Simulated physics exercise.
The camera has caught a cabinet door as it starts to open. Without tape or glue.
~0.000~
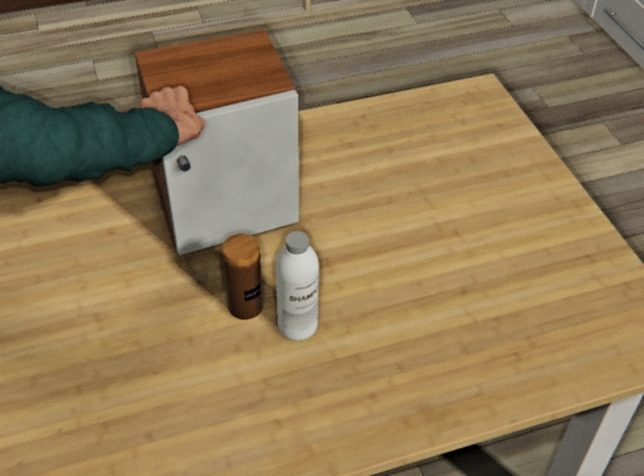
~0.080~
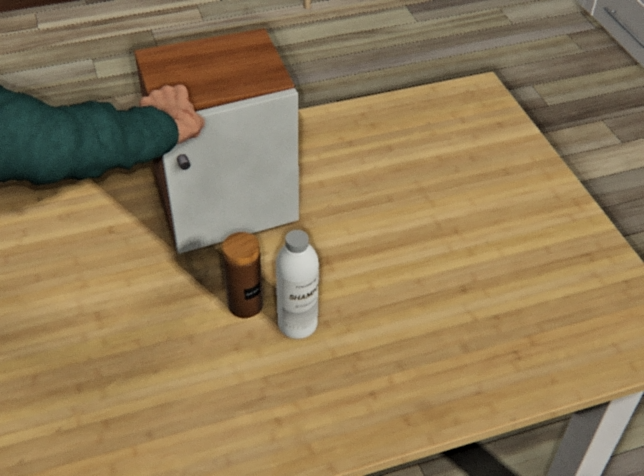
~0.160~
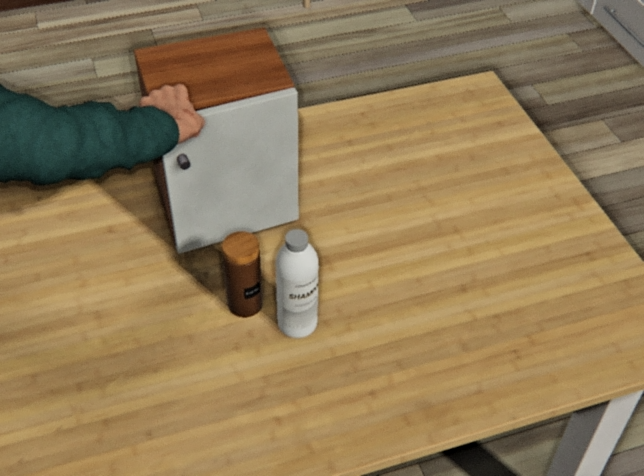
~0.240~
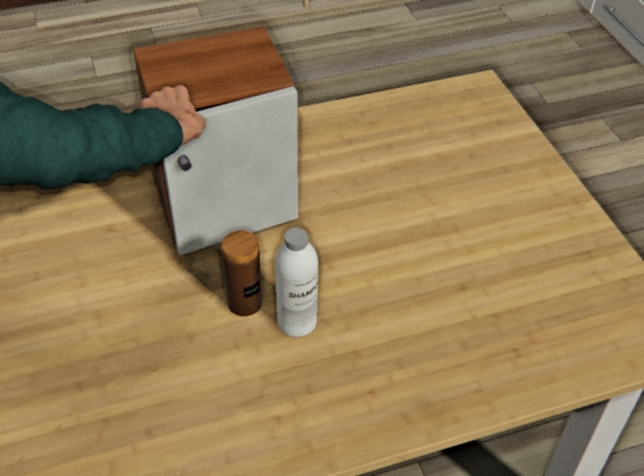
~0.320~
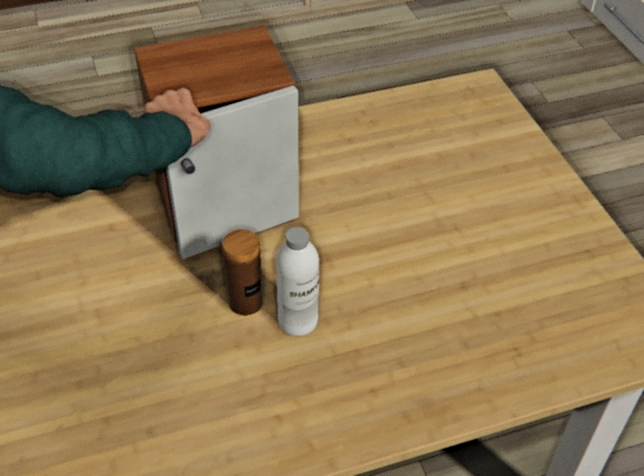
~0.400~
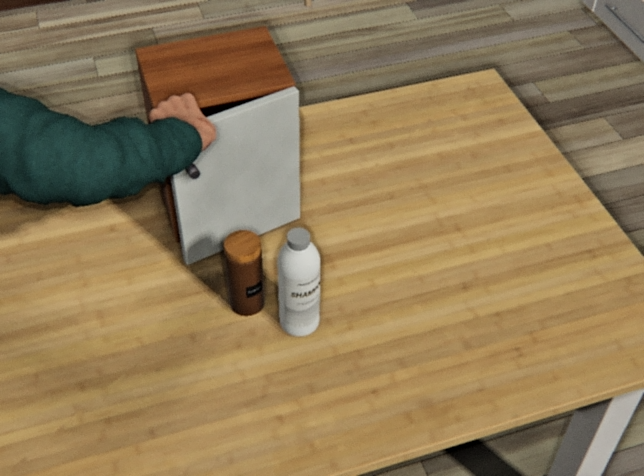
The footage shows a hand in a green sleeve resting at the edge of a small cabinet's pale door, then pulling it slightly open, while a brown jar and a white bottle stand in front on a wooden table.
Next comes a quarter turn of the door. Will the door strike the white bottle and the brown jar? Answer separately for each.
Outcome: The white bottle is going to get jostled. The brown jar is going to get jostled.
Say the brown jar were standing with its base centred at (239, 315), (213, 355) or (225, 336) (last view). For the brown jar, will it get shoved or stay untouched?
Well, in turn it gets pushed, it goes undisturbed and it goes undisturbed.
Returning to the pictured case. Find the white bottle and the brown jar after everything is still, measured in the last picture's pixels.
(382, 299), then (361, 284).
Around 1.44 s, door 58° open; white bottle travelled a little near (321, 287); brown jar travelled about its own width near (284, 288).
Around 1.86 s, door 76° open; white bottle travelled about its own width near (363, 296); brown jar travelled well along near (329, 291).
Finally (2.7 s), the white bottle gets shoved, near (382, 300); the brown jar gets shoved, near (361, 284).
